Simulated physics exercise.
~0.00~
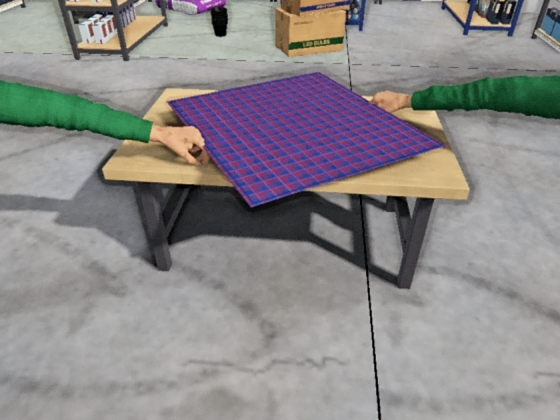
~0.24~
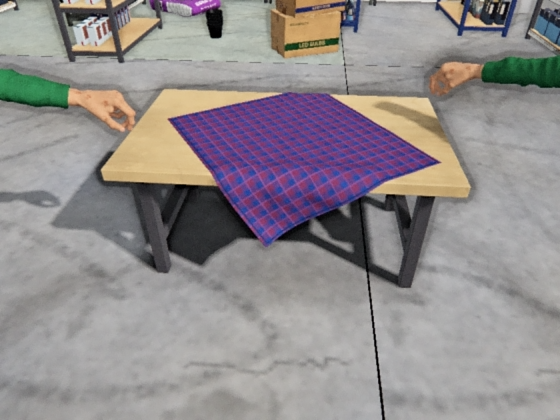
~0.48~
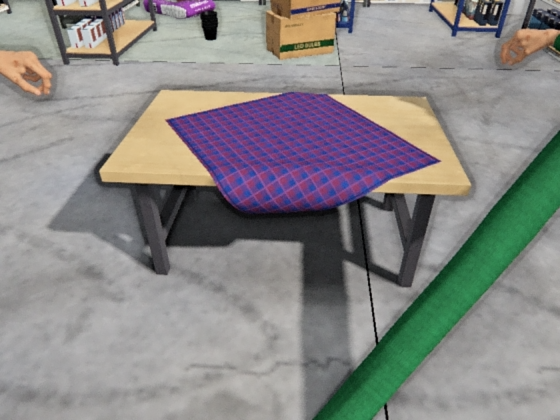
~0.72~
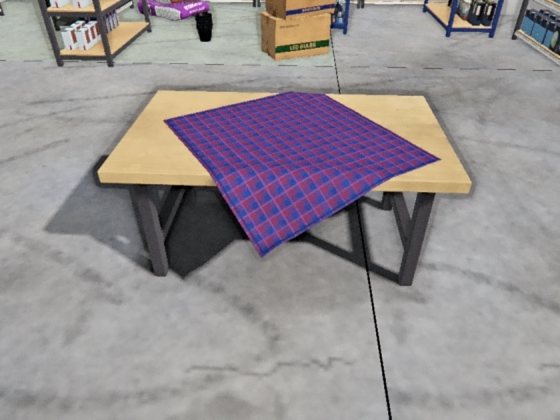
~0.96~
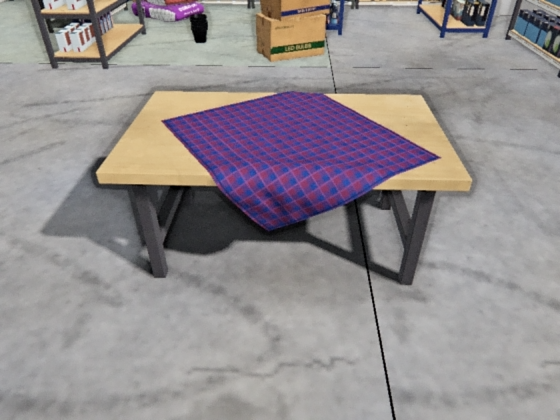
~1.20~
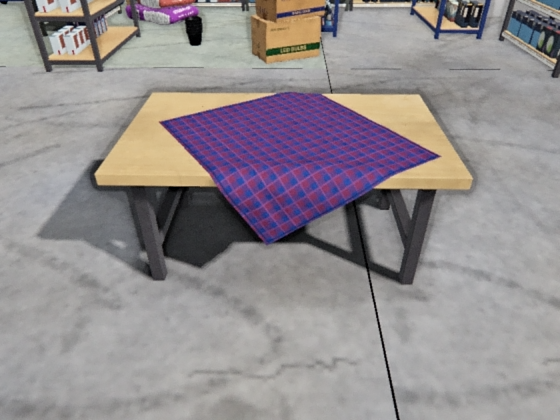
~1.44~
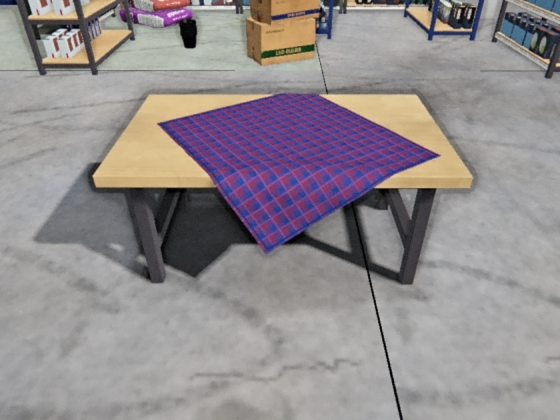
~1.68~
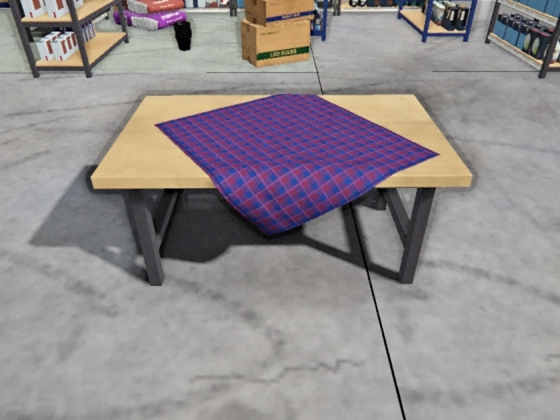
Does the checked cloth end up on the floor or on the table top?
The checked cloth stays on the table top, with one corner hanging over the front edge.
